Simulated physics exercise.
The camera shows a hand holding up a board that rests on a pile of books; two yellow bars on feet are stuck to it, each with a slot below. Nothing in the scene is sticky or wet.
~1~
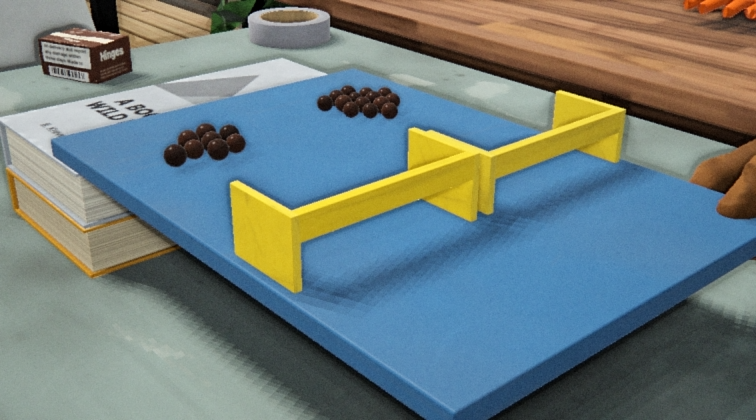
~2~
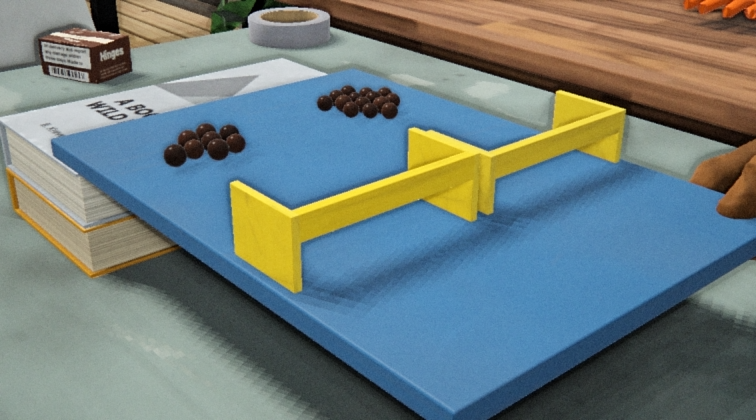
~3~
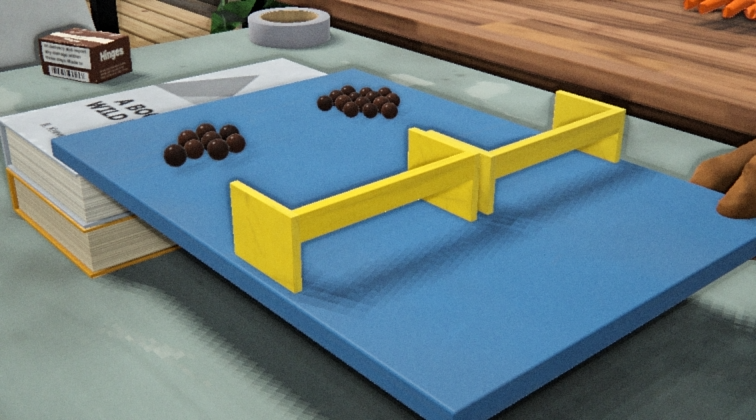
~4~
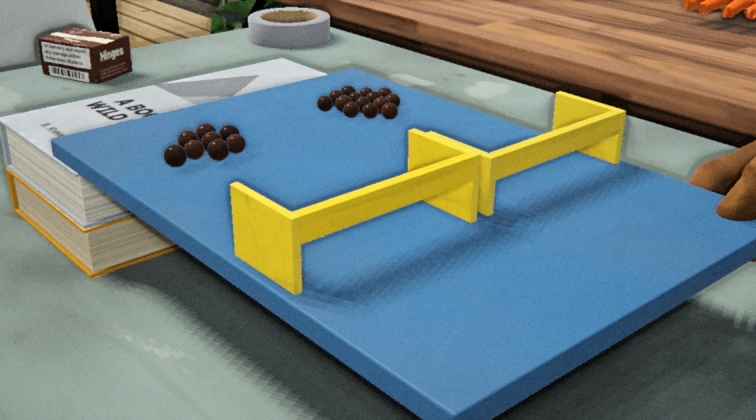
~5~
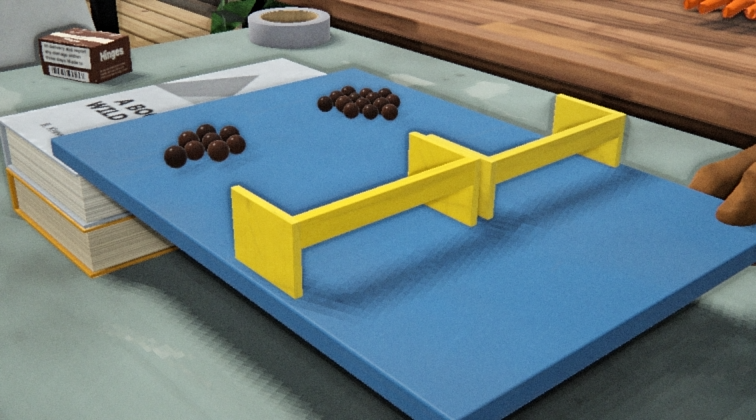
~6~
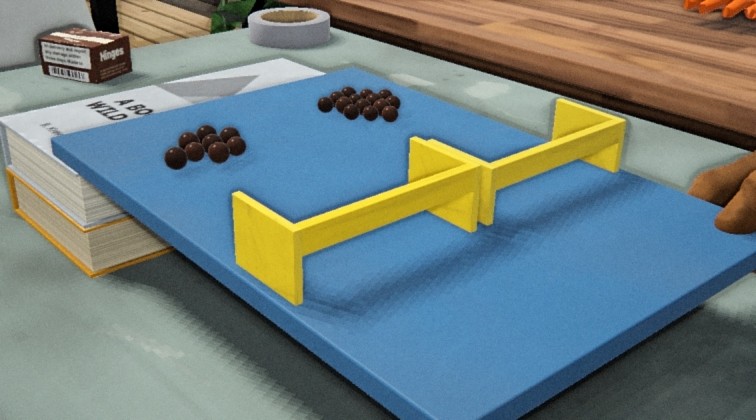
On a grey-green tabletop with a wooden surface behind it, seen from slightly above by a still camera, a blue board leans on a pile of books at the left. Two clusters of dark brown balls sit towards its far side, with two yellow bars on feet across its middle and a hand at the right edge. The hand lowers its end of the board very slightly, while the balls stay in place on it.
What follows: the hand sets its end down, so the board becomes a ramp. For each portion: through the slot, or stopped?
For the nearer portion: It clears the opening. Farther portion: It clears the opening.
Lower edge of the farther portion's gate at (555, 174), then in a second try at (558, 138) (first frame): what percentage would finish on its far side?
First gate: Around 0 %; second gate: Around 100 %.
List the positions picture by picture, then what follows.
Held end of the board near (455, 402), level; book pile near (200, 129), about a quarter as high as the board is long; nearer portion near (212, 142), a few chocolate balls; farther portion near (363, 105), a few chocolate balls; nearer gate near (389, 194), its slot higher than a piece; farther gate near (558, 142), its slot higher than a piece, in the first frame.
Held end of the board near (455, 402), level; farther portion near (363, 105), in the second frame.
Held end of the board near (455, 402), level; nearer portion near (212, 142), in the third frame.
Held end of the board near (455, 404), level; farther portion near (363, 105), in the fourth frame.
Held end of the board near (454, 411), down by 1°; nearer portion near (212, 143), in the fifth frame.
Held end of the board, down by 2°; book pile near (200, 129); nearer portion near (213, 144), not moving; farther portion near (363, 107), not moving; nearer gate near (391, 207); farther gate near (558, 153), in the sixth frame.
Then, 0.34 s on from there, board sloping at 7°; nearer portion on its way down; farther portion on its way down.
Then, 0.70 s on from there, board sloping at 13°; nearer portion on its way down; farther portion on its way down.
Then, 1.13 s on from there, board resting at 13°; nearer portion the whole lot past its gate; farther portion the whole lot past its gate.
In the end, board resting at 13°; nearer portion the whole lot past its gate; farther portion the whole lot past its gate.
